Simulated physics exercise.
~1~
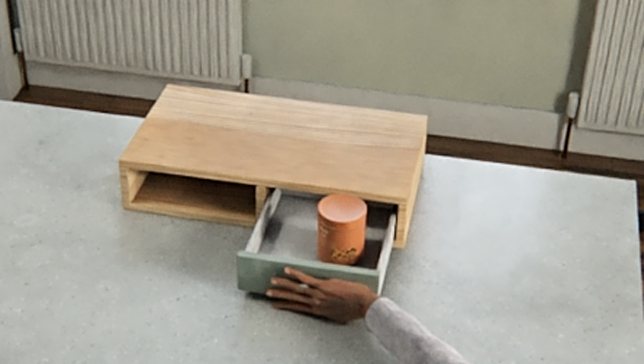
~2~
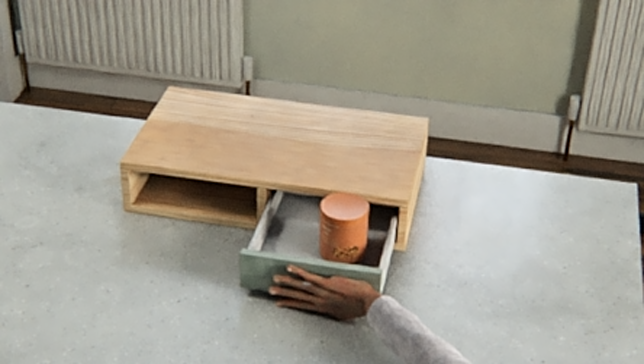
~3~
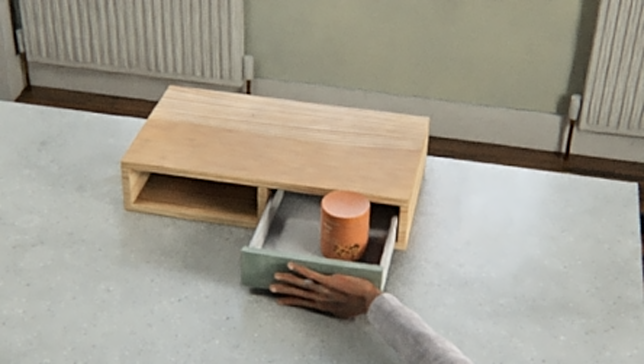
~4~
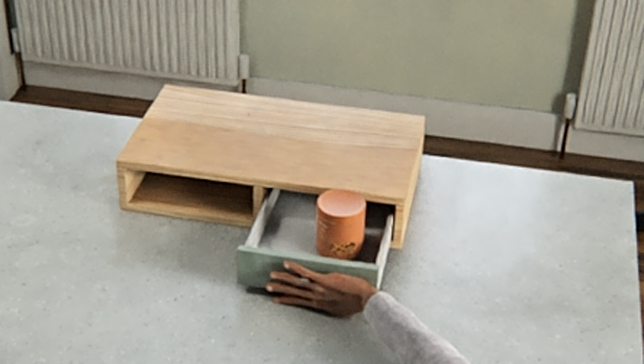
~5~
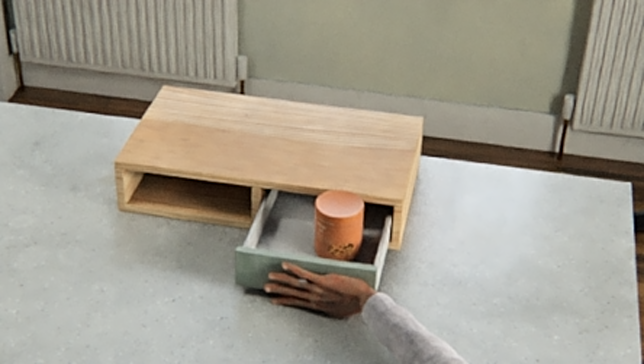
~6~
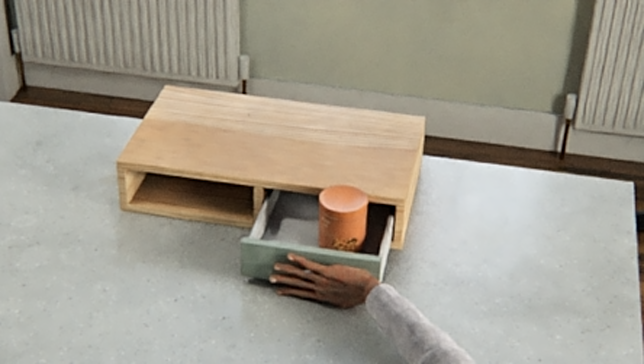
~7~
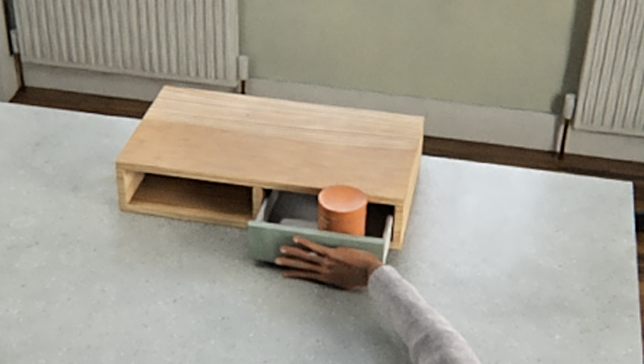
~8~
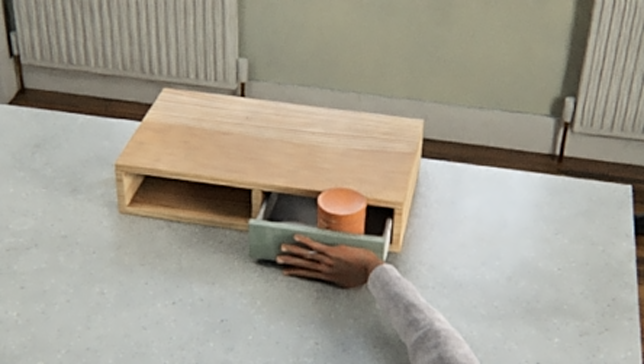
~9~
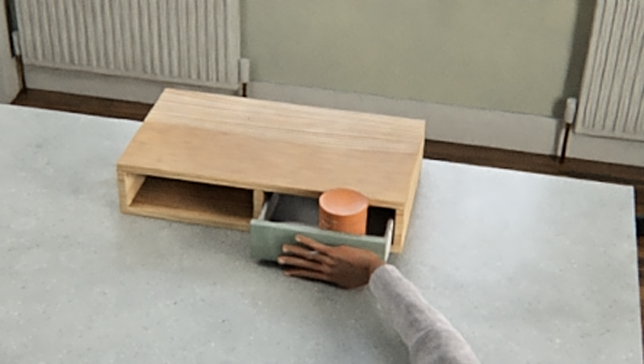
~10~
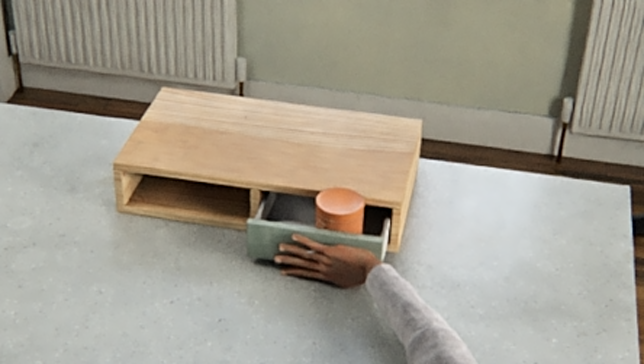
In this clip, a hand pushes the open green-fronted drawer of a low wooden cabinet partway inward, carrying the orange tub inside it toward the cabinet, until the drawer stops and stays ajar with the hand still resting against its front.
